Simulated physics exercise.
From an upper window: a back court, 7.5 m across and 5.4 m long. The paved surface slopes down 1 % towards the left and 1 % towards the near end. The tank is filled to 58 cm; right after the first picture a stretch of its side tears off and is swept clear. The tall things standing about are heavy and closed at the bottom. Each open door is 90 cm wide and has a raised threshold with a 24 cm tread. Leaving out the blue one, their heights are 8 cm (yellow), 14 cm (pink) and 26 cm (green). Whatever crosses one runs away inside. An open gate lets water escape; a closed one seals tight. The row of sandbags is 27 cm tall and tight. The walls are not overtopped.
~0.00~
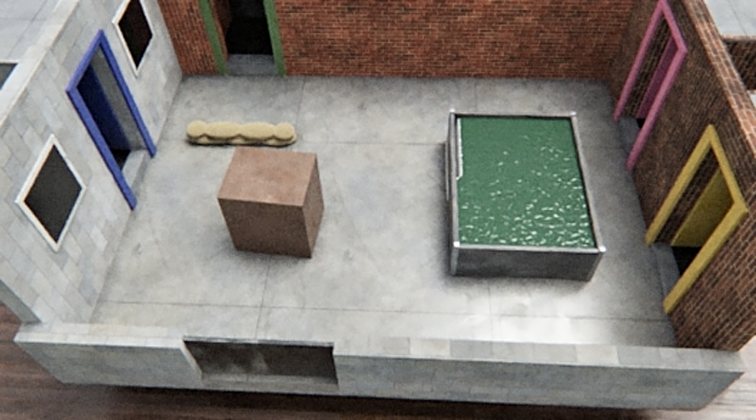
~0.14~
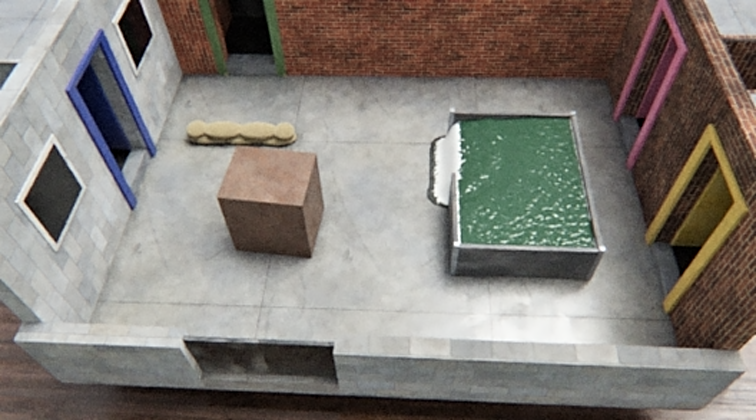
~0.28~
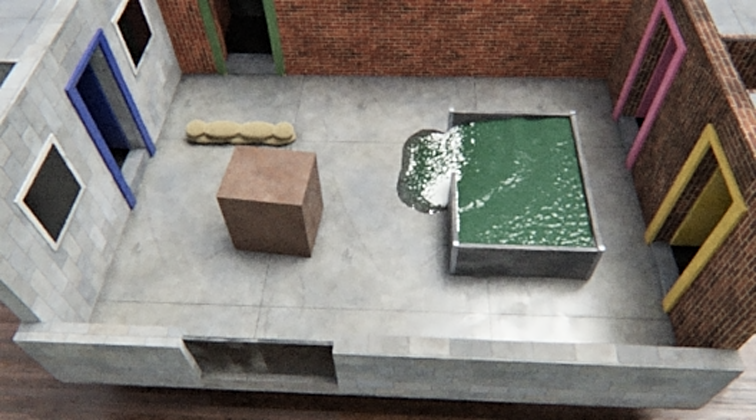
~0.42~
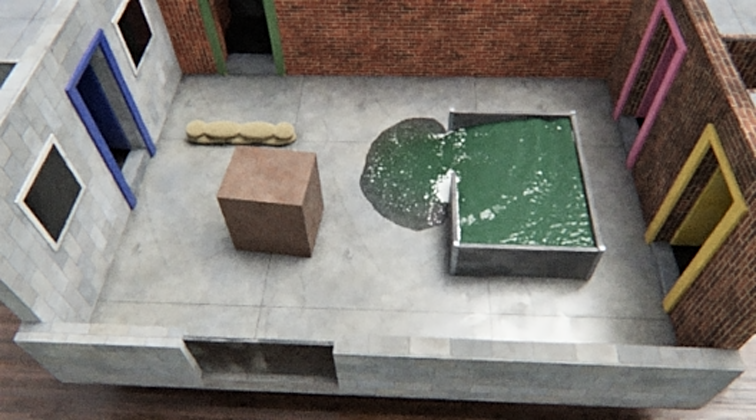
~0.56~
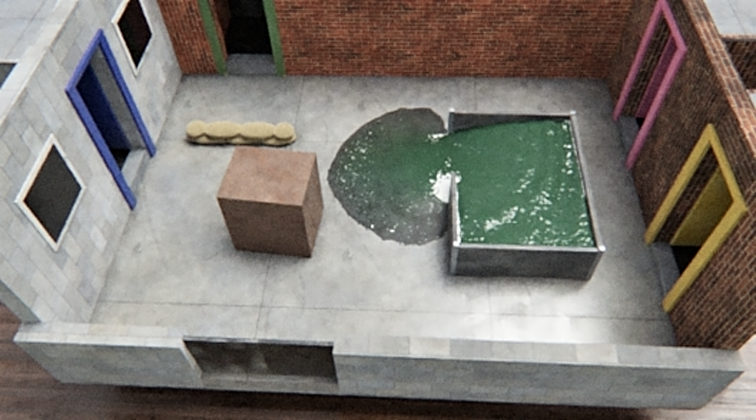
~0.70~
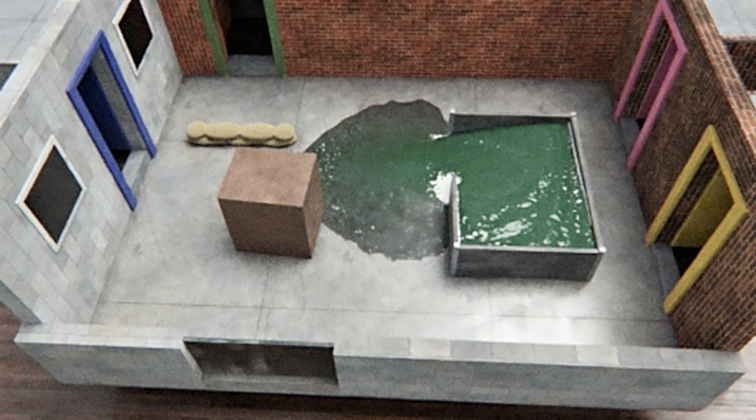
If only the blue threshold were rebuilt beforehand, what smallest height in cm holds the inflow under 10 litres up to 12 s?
At least 24 cm or so.
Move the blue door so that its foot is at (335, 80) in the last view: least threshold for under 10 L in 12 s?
Roughly 14.0 cm.
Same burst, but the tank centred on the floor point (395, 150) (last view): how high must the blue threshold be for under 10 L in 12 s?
Then roughly 10.0 cm.
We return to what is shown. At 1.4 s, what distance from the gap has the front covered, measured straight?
About 4.6 m.
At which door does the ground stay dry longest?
The yellow one.
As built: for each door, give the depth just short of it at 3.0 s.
Depths in cm: Blue 25, yellow 0, pink 0, green 17.
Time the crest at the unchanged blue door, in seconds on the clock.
Near 2.4 s.
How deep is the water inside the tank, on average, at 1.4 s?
Roughly 40 cm on average.
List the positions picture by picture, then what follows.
Still water, 58 cm deep, in the tank at (519, 178); the blue door at (120, 133) is dry, in the first picture.
The front is at (435, 199), 0.3 m from the gap at (452, 164); 0.2 m2 of floor is wet, 58 cm left at the back, in the second picture.
The gap is at (452, 164), the front 0.7 m out at (402, 188); the back of the tank holds 58 cm, in the third picture.
The front is at (367, 185), 1.3 m from the gap at (452, 165); 2.0 m2 of floor is wet, 58 cm left at the back, in the fourth picture.
The gap is at (452, 164), the front 1.8 m out at (336, 184); the back of the tank holds 53 cm, in the fifth picture.
The front is at a hidden place, 2.4 m from the gap at (452, 165); 4.6 m2 of floor is wet, 48 cm left at the back; 2.4 m in a straight line remain to the blue door at (120, 134), in the sixth picture.
After 1.4 s water covers 30 % of the floor, deepest (30 cm) near (435, 161); it has not reached the blue door.
After 3.0 s water covers 50 % of the floor, deepest (34 cm) near (168, 116); 25 cm at the blue door, 9 litres in over its 23 cm threshold.
After 12.0 s water covers 95 % of the floor, deepest (14 cm) near (616, 376); 10 cm at the blue door, 14 litres in over its 23 cm threshold.
At the blue door as built, the water arrived by 1.6 s and peaked near 28 cm at 2.4 s.
With a threshold of 20 cm, 34 litres would have come in within the 12 s; with 26.5 cm, 4 litres. So under 10 litres takes about 24 cm.
